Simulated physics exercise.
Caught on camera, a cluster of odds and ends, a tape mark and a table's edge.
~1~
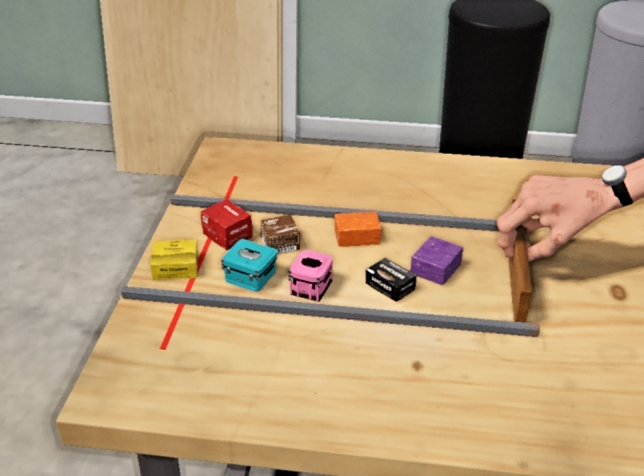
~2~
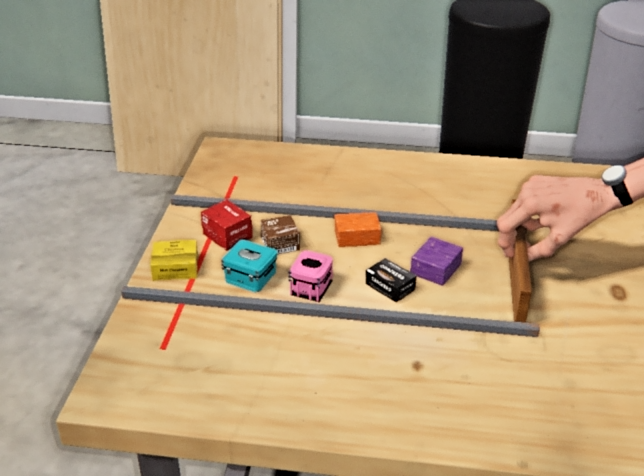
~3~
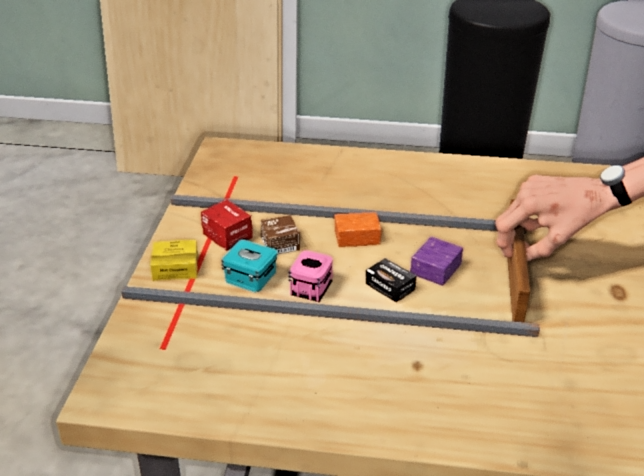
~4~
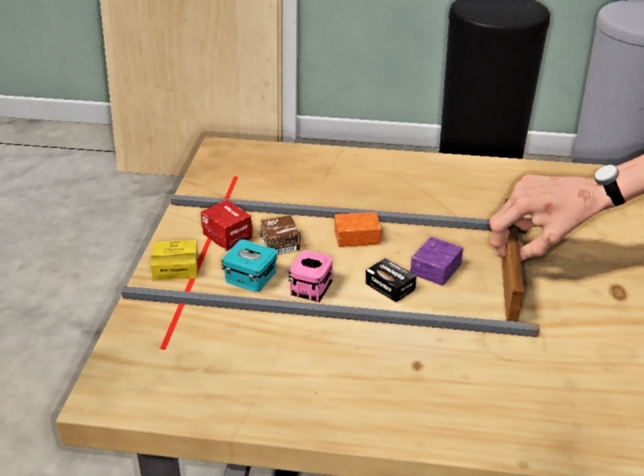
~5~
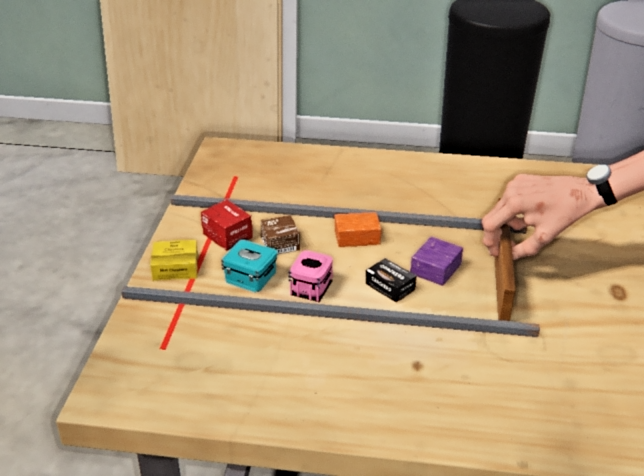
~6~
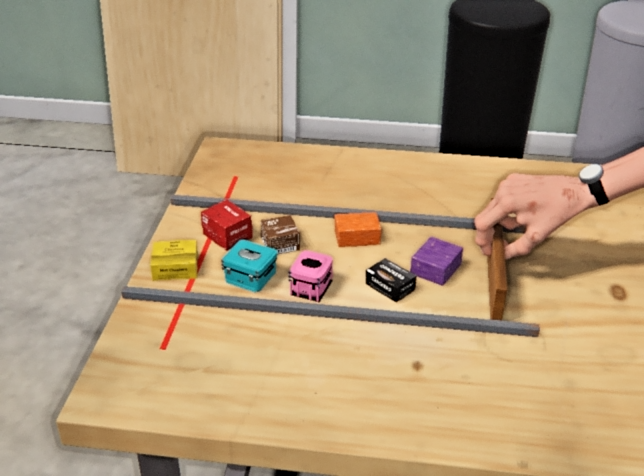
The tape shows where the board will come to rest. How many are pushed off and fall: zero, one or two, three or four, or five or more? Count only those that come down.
In the end the number that fall off is three or four.
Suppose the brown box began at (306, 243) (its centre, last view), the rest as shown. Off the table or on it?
Then it holds on.
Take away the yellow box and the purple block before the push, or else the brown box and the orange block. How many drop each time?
First 1, then 2.
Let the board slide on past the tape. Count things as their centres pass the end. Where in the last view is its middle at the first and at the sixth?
At (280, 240) for the first, at (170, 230) for the sixth.
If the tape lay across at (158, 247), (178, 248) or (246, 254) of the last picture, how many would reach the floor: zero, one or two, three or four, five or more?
For each place: At least five; five or over; just one or two.
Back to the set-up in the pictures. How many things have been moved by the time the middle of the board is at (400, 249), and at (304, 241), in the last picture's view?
By then 2, and 8.
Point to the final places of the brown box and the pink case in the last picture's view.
The brown box at (156, 225), the pink case at (136, 262).
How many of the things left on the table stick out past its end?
The number is 2.
Soon after, none off yet; yellow box at rest near (175, 260); red box at rest near (227, 225); turquoise case at rest near (250, 266).
In the end, the number that fall off is three or four; gone, turquoise case, red box and yellow box.
